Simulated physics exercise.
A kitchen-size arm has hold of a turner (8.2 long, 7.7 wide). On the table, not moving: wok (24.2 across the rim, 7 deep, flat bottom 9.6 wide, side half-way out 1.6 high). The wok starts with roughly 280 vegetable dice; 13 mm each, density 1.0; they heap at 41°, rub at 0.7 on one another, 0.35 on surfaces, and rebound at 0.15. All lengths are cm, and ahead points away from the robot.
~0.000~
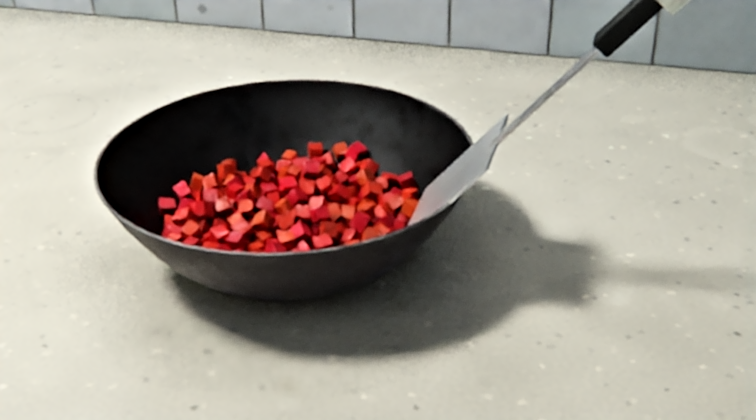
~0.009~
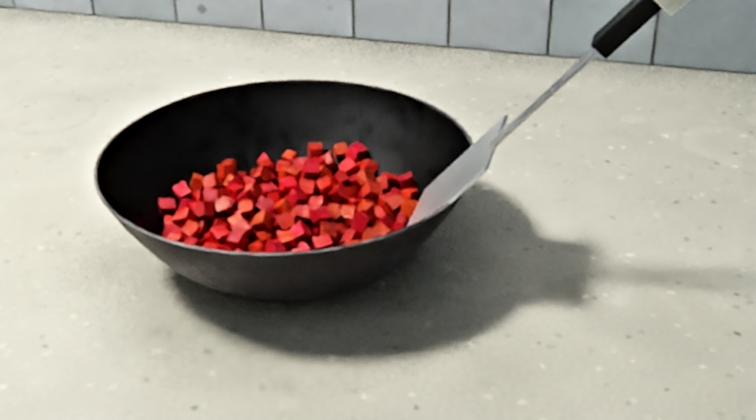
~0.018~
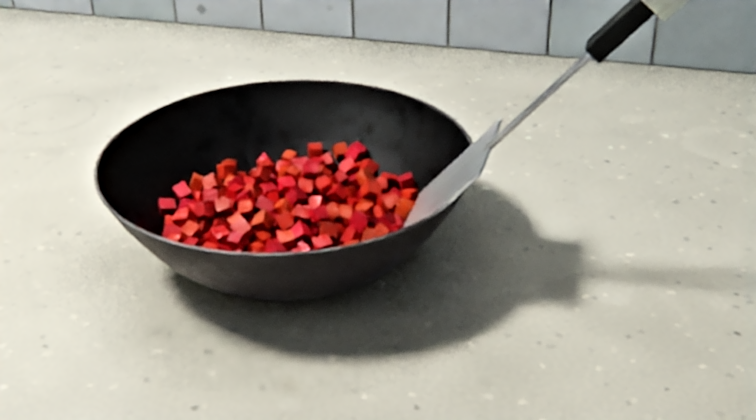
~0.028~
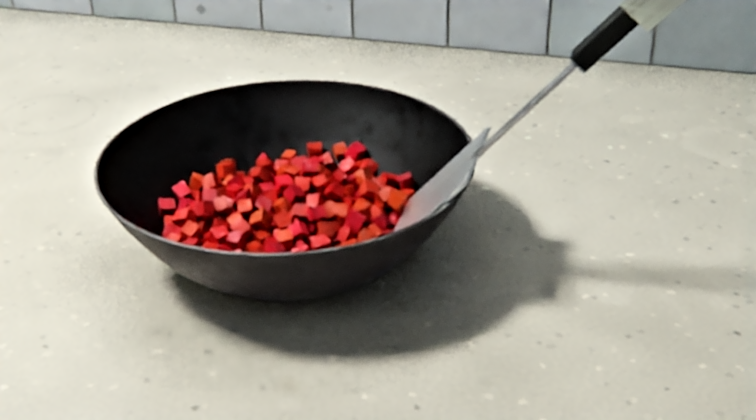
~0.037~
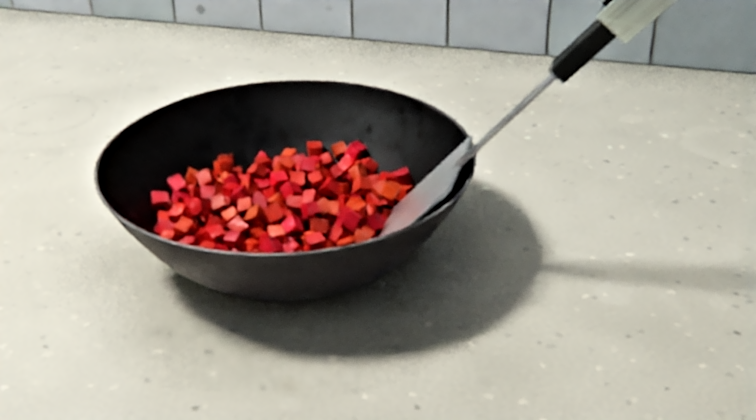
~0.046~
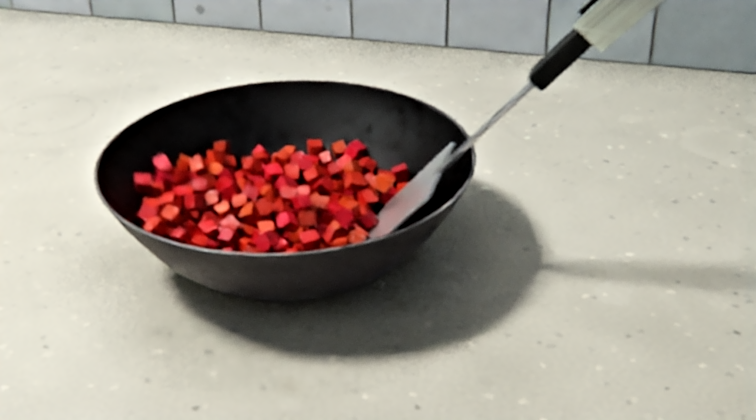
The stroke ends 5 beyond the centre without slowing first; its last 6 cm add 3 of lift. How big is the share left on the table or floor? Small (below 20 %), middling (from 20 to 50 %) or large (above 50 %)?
A middling share, from 20 to 50 %, ends on the table or floor.
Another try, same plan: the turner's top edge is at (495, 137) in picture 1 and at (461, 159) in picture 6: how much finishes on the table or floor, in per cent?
Some 10 per cent.
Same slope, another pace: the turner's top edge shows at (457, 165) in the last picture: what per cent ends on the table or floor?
Some 15 per cent.
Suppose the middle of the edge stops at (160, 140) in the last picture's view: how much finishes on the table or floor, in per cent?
Some 50 per cent.
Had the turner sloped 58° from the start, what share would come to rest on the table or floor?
Then about 30 per cent.
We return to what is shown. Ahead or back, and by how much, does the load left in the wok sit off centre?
Some 4.5 cm ahead.
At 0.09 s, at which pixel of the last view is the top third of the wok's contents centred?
Near (168, 154).
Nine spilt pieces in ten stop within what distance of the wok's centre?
About 55 cm.
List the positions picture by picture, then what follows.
Turner top edge at (498, 140), sloping 50°; upper third of the load around (301, 207), from x 165 to 410, top at y 150; 285 in the wok, in the first frame.
Turner top edge at (497, 141), sloping 50°; upper third of the load around (301, 207), from x 165 to 410, top at y 150, in the second frame.
Turner top edge at (492, 145), sloping 50°; upper third of the load around (296, 207), from x 165 to 410, top at y 150, in the third frame.
Turner top edge at (479, 153), sloping 50°; upper third of the load around (293, 207), from x 165 to 405, top at y 150, in the fourth frame.
Turner top edge at (461, 162), sloping 50°; upper third of the load around (279, 205), from x 160 to 405, top at y 150, in the fifth frame.
Turner top edge at (442, 169), sloping 50°; upper third of the load around (255, 195), from x 145 to 405, top at y 150; 285 in the wok, in the sixth frame.
By 0.07 s, sloping 50°, highest piece 9 above the table; 285 in the wok.
By 0.09 s, sloping 50°, highest piece 13 above the table; 272 in the wok, 13 on the blade or in flight.
By 0.30 s, sloping 50°, highest piece 28 above the table; 206 in the wok, 32 on the table or floor, 47 on the blade or in flight.
By 1.35 s, sloping 50°, highest piece 8 above the table; 206 in the wok, 79 on the table or floor.
Final count, 206 in the wok, 79 on the table or floor. That is 28 % on the table or floor.
